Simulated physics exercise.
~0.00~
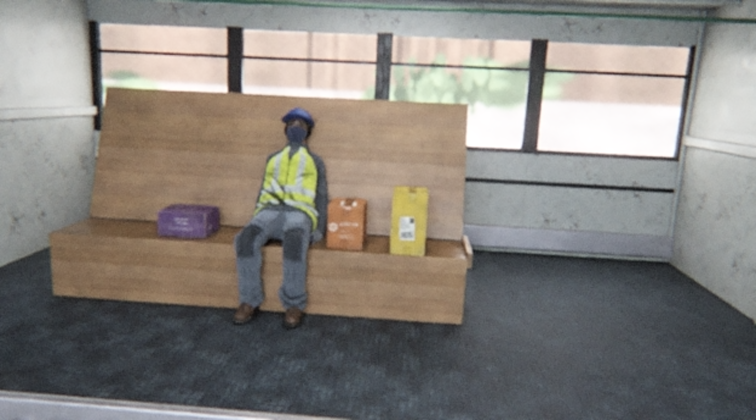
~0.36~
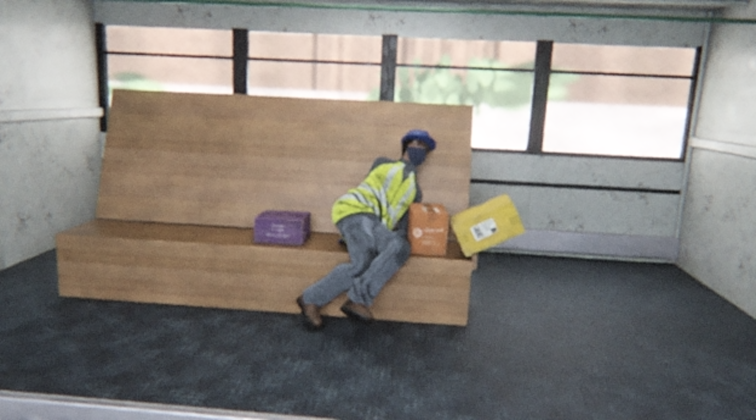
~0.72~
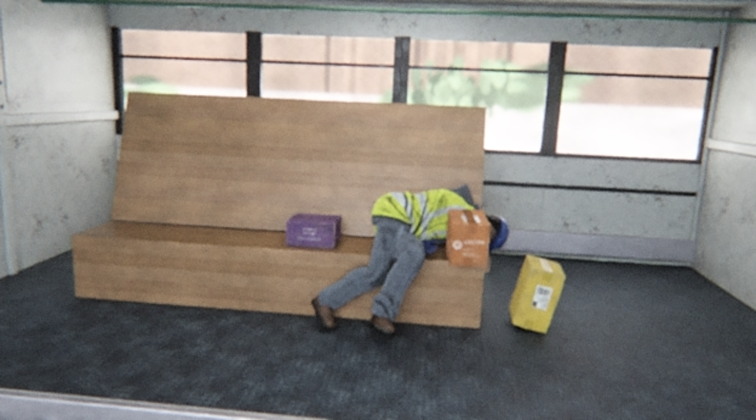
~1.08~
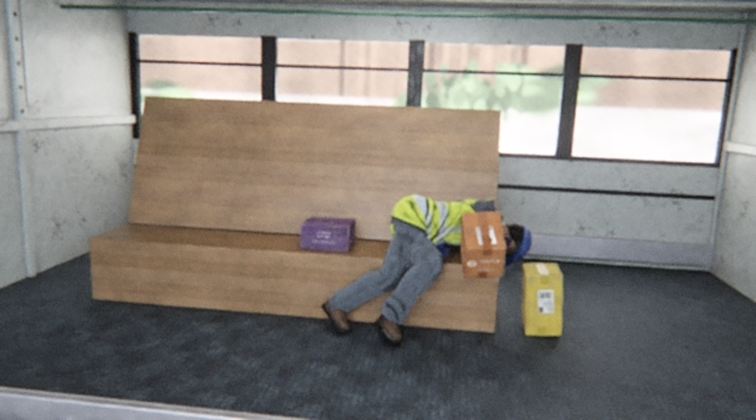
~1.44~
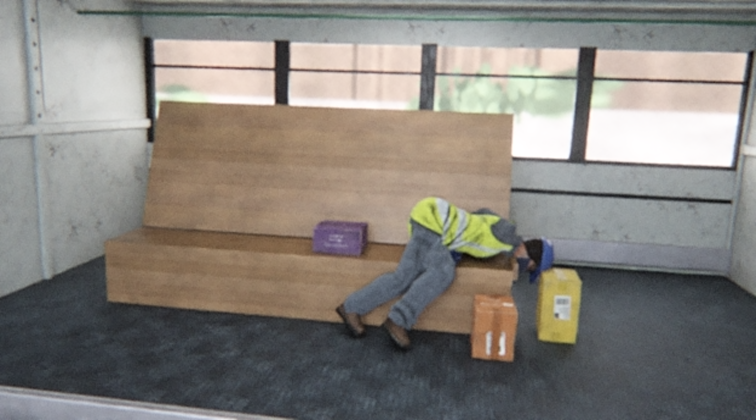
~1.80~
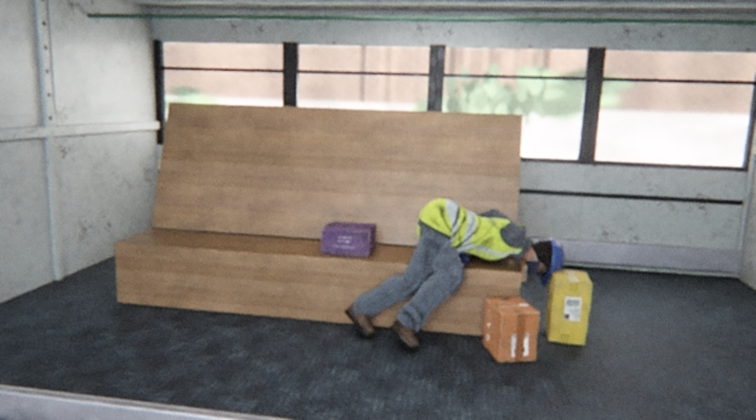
Metro car bench with a passenger toppling right, yellow then orange boxes falling off, and a purple one sliding but staying.
